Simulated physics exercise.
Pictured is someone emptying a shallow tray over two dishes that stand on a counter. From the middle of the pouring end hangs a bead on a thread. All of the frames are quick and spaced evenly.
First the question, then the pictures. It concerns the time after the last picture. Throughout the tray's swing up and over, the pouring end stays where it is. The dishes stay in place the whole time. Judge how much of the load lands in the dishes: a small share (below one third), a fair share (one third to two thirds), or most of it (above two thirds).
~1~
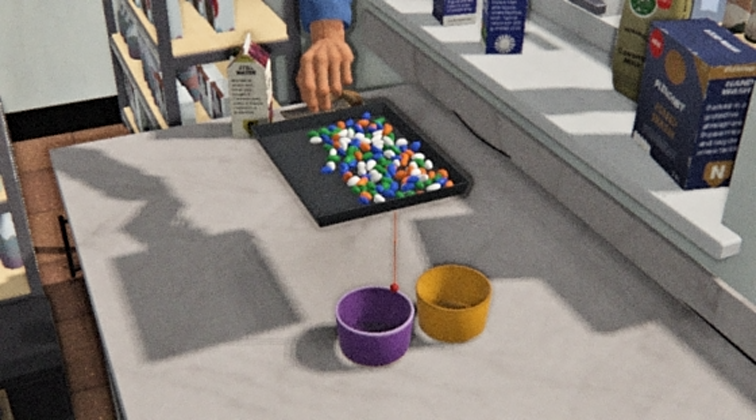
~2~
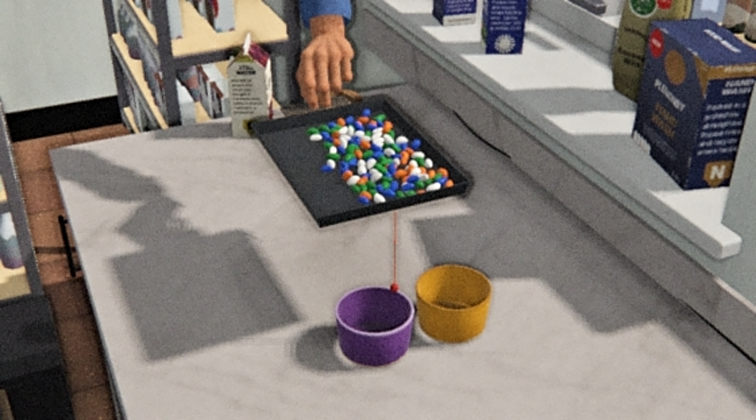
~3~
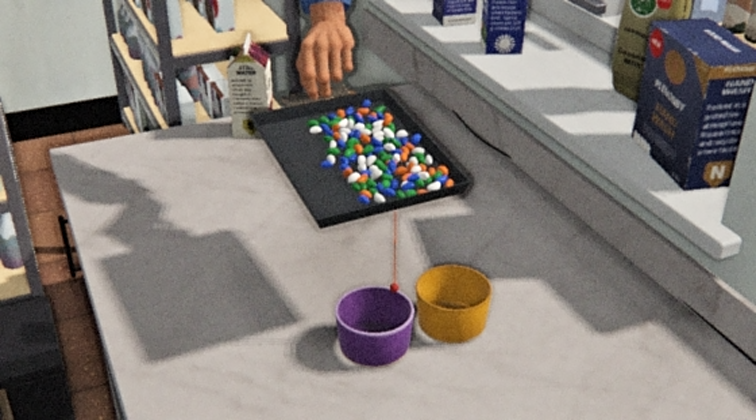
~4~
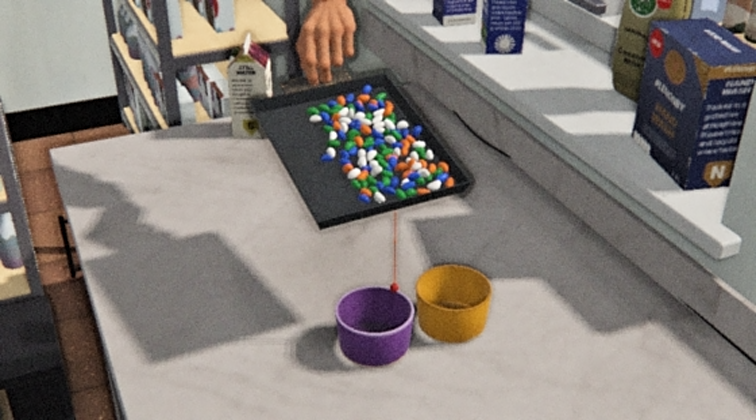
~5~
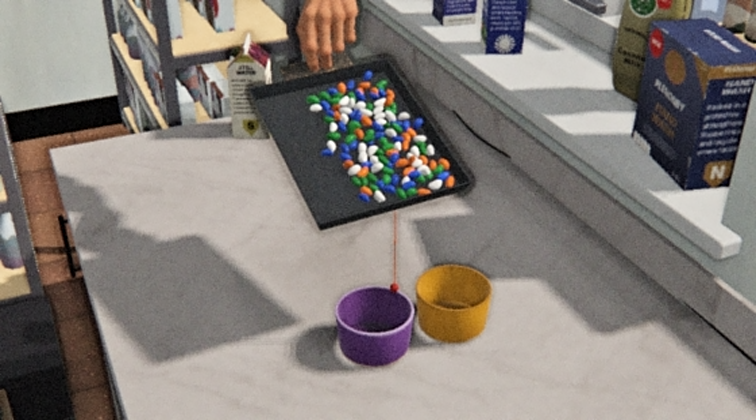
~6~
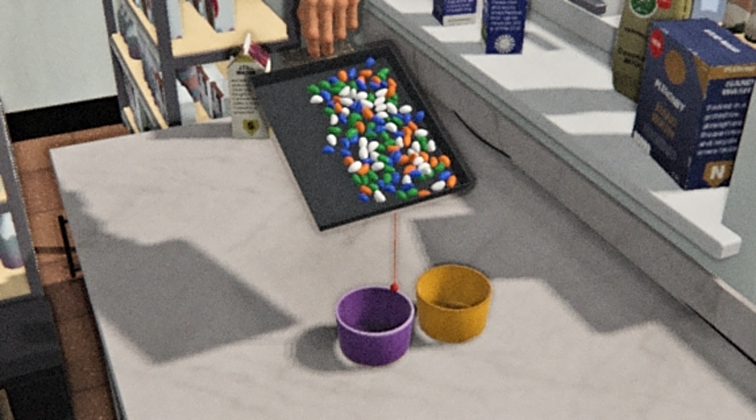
A small share.
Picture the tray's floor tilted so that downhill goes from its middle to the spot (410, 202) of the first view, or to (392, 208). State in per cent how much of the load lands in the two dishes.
Respectively 50 and 20 in a hundred.
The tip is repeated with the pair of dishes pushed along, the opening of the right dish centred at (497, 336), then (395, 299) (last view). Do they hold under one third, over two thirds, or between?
Try 1 - less than a third; try 2 - under a third.
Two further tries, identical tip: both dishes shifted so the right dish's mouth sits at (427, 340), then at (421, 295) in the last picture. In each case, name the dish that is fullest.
Run 1: The one on the right side. Run 2: The one on the left side.
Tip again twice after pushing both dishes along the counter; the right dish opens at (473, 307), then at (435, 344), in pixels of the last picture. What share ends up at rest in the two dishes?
You'd end up with around 60 per cent and then around 40 per cent.
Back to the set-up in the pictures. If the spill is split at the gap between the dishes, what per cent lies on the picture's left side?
Estimate: Near 60 per cent.
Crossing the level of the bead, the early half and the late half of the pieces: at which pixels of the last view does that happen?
At (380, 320) for the first part, then at (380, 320) for the others.
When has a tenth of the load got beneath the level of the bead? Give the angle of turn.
Roughly 85 degrees of turn.
Soon after the last picture, tray tipped steeply; nearly all on the tray; a small part in the air.
A little later, tray tipped past a quarter turn; a small part on the tray; a small part in the left dish; about half outside both; about a third in the air.
Later still, tray tipped past a quarter turn; about a quarter in the left dish; a stray few in the right dish; most outside both.
At rest, tray tipped past a quarter turn; about a quarter in the left dish; a stray few in the right dish; most outside both.
